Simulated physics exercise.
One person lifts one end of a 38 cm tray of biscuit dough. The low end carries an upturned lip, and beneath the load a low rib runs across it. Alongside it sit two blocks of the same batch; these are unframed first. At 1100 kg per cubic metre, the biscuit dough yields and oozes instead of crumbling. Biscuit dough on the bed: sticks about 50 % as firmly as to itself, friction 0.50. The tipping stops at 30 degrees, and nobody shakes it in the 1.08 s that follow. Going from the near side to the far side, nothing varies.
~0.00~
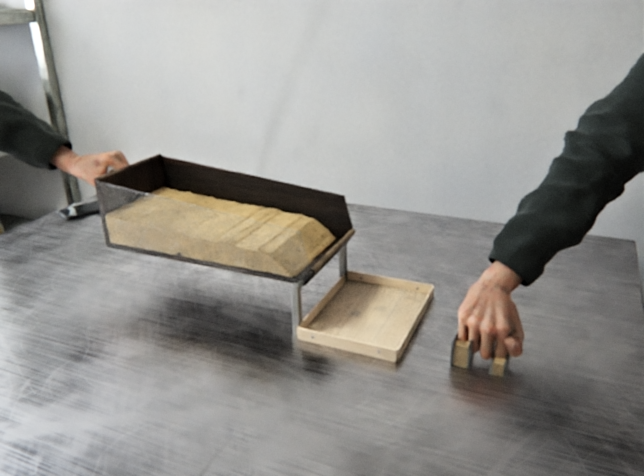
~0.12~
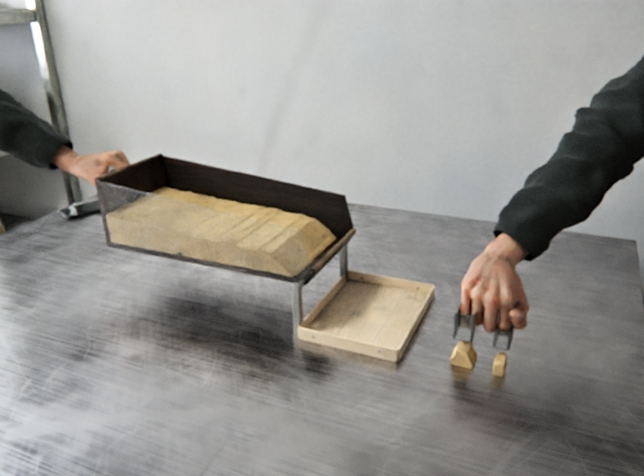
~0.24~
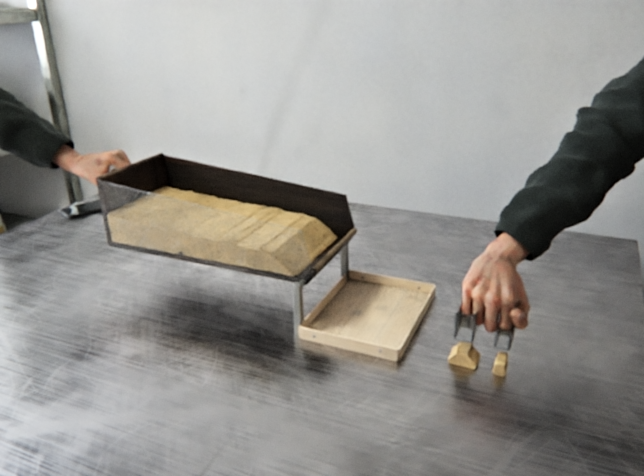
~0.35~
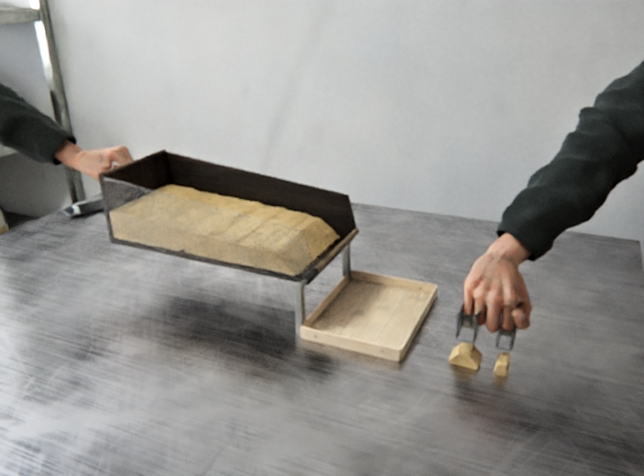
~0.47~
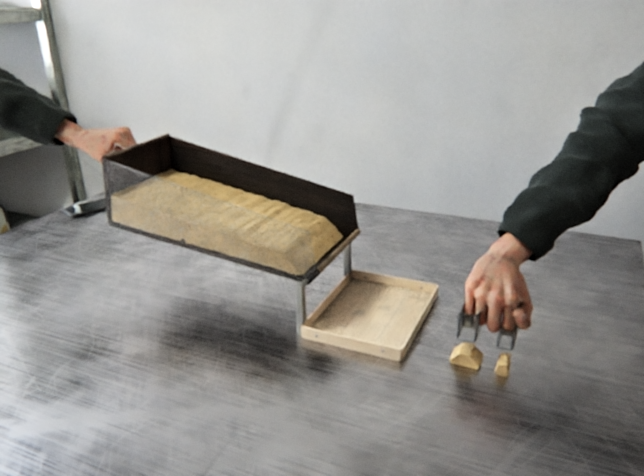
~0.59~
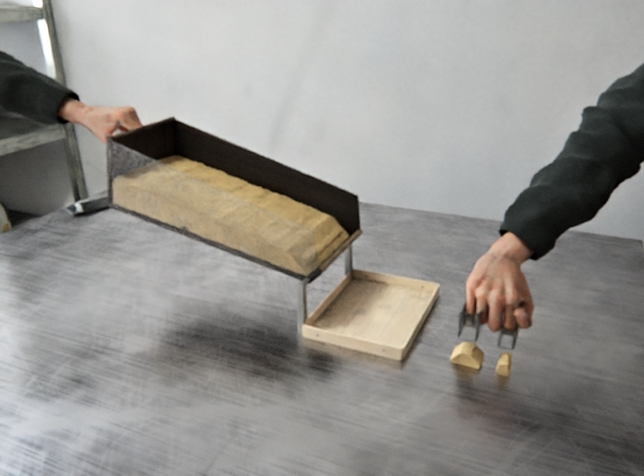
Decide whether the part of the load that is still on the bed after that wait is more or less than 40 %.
It ends up smaller than 40 %.
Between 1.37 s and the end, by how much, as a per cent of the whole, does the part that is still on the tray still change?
25 per cent.
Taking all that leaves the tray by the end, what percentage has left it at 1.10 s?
Close to 20 in a hundred.
After 0.82 s, the tilt is 20 degrees and 100 % is on the bed.
After 1.10 s, the tilt is 30 degrees and 84 % is on the bed.
After 1.37 s, the tilt is 30 degrees and 54 % is on the bed.
After 1.65 s, the tilt is 30 degrees and 39 % is on the bed.
After 2.19 s, at the end, the tilt is 30 degrees and 30 % is on the bed.
